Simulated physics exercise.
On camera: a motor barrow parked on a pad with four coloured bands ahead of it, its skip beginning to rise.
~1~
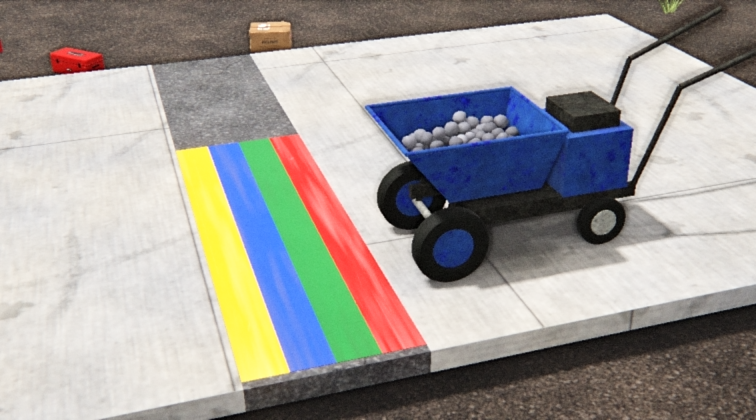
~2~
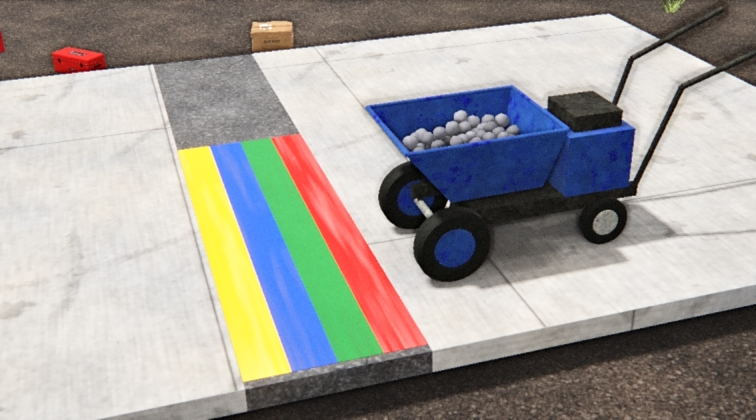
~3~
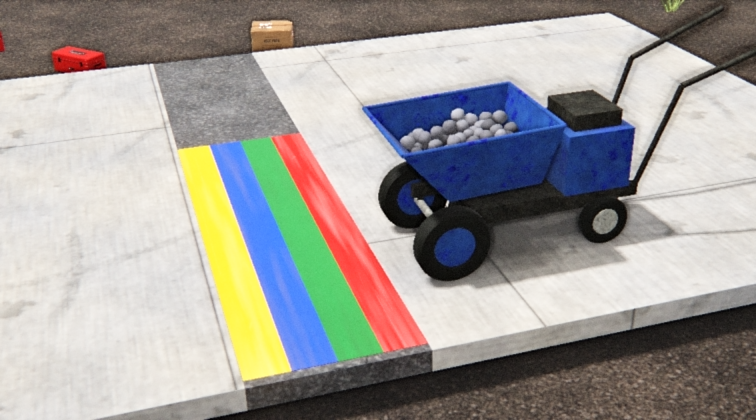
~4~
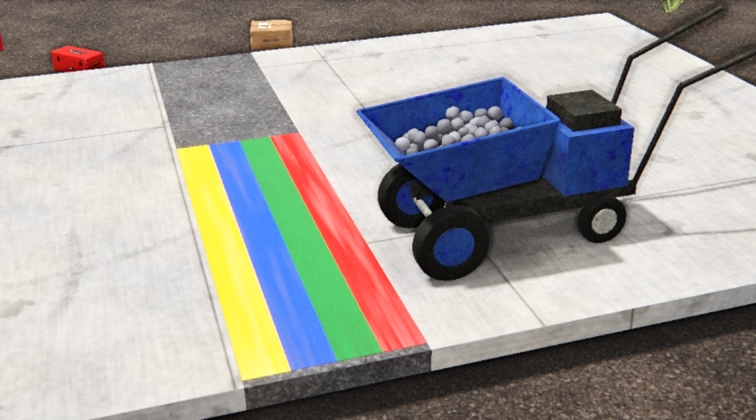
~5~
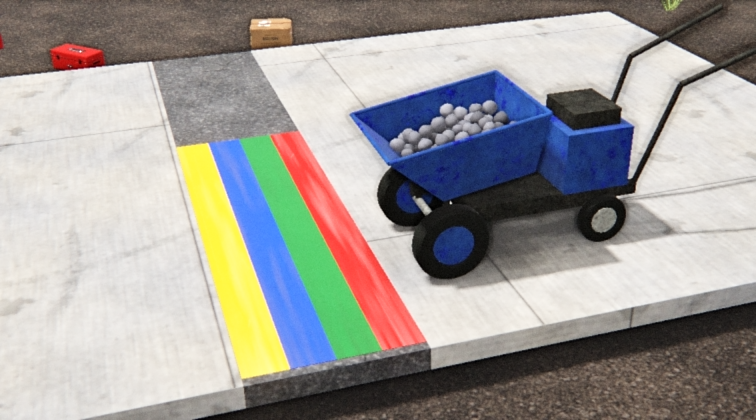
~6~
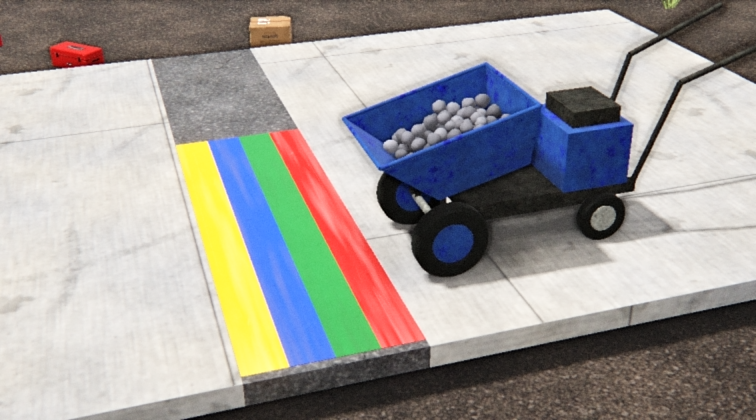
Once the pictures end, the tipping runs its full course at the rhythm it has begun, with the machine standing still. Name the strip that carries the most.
The blue one gets the largest share.
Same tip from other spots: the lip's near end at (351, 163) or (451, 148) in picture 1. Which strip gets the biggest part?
First the yellow one, then green.
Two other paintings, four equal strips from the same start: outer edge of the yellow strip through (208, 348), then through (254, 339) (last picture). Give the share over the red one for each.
About 0 and 0 per cent.
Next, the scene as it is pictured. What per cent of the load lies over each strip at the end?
In per cent, red strip 0, green strip 15, blue strip 30 and yellow strip 20.
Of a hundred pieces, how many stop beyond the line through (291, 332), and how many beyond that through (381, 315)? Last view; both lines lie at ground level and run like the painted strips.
In turn 30 and 70 in a hundred.
Soon, skip tipped steeply; all in the skip.
A while on, skip tipped right over; nearly all in the skip; a small part over the green strip; a stray few over the blue strip.
Towards the end, skip tipped right over; about a third in the skip; about a quarter over the green strip; about a third over the blue strip; a small part over the yellow strip; a stray few off the paint.
Finally, skip tipped right over; about a quarter in the skip; none over the red strip; about a quarter over the green strip; about a third over the blue strip; about a quarter over the yellow strip; a small part off the paint.
